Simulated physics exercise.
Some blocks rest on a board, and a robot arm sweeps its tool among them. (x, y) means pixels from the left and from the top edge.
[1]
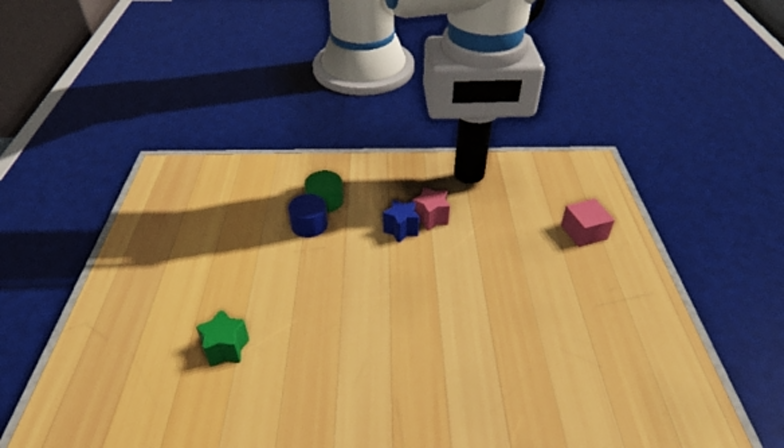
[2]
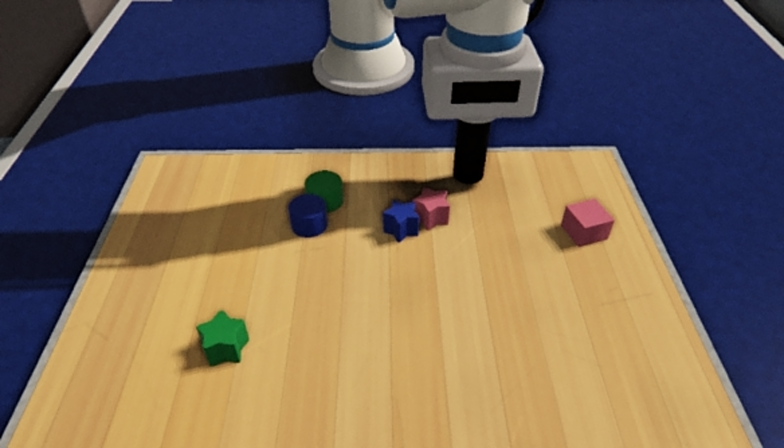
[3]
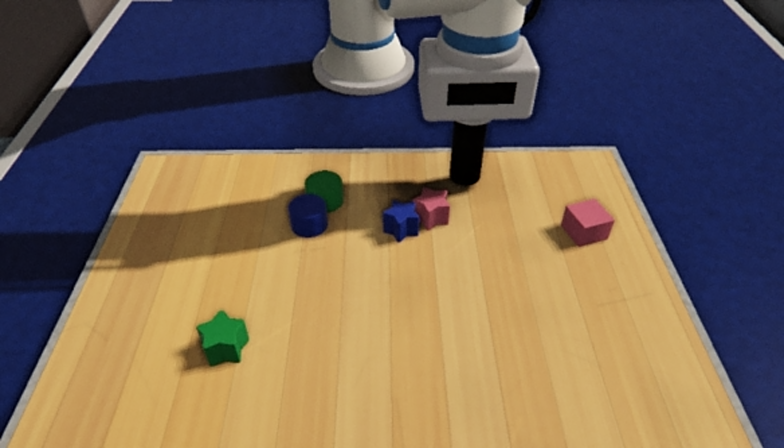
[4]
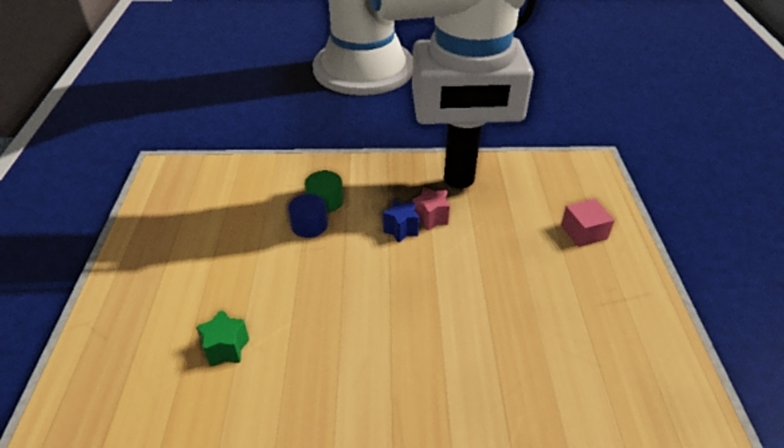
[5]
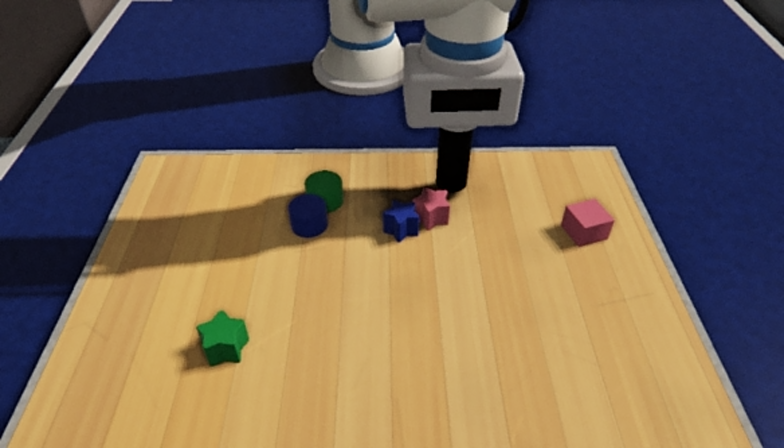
A white robot arm with blue bands stands at the far edge of a pale wooden board on a blue surface, seen from above at a fixed angle. Blue and green discs sit left of touching blue and pink stars, with a pink cube at right and a green star nearer at lower left. The arm's black tool slides slightly left and nearer, towards the pink star, while the blocks stay still.
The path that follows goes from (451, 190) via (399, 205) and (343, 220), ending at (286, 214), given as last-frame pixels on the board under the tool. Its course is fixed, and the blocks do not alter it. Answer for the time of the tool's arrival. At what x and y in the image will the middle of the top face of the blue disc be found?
The top centre is at (254, 211).
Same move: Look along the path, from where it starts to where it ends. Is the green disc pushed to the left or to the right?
It's going to go right.
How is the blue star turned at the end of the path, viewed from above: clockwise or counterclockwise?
It spins clockwise.
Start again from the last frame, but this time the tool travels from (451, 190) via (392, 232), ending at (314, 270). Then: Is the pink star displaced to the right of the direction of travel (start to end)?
Final answer: No.
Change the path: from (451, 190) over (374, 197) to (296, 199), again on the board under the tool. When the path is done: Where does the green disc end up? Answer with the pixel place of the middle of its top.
Around pixel (257, 184).
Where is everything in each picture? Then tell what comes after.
Tip of the tool at (469, 174), middles of tops, blue disc at (307, 205), green disc at (323, 181), blue star at (402, 210), pink star at (433, 198), in the first picture.
Tool at (468, 175), nothing pushed, in the second picture.
Tool at (465, 176), nothing pushed, in the third picture.
Tool at (459, 179), nothing pushed, in the fourth picture.
Tool at (451, 183), blue disc at (307, 205), green disc at (323, 181), blue star at (402, 210), pink star at (433, 198), in the fifth picture.
The first path, step by step. One third of the way, tool at (398, 198); blue star at (400, 215), turned 30° clockwise; pink star at (426, 200), turned 50° anticlockwise.
Two thirds of the way, tool at (341, 212); blue star at (400, 215), turned 30° clockwise; pink star at (426, 200), turned 50° anticlockwise.
At the end, tool at (285, 206); blue disc at (254, 211); green disc at (305, 174); blue star at (400, 215), turned 30° clockwise; pink star at (426, 200), turned 50° anticlockwise.
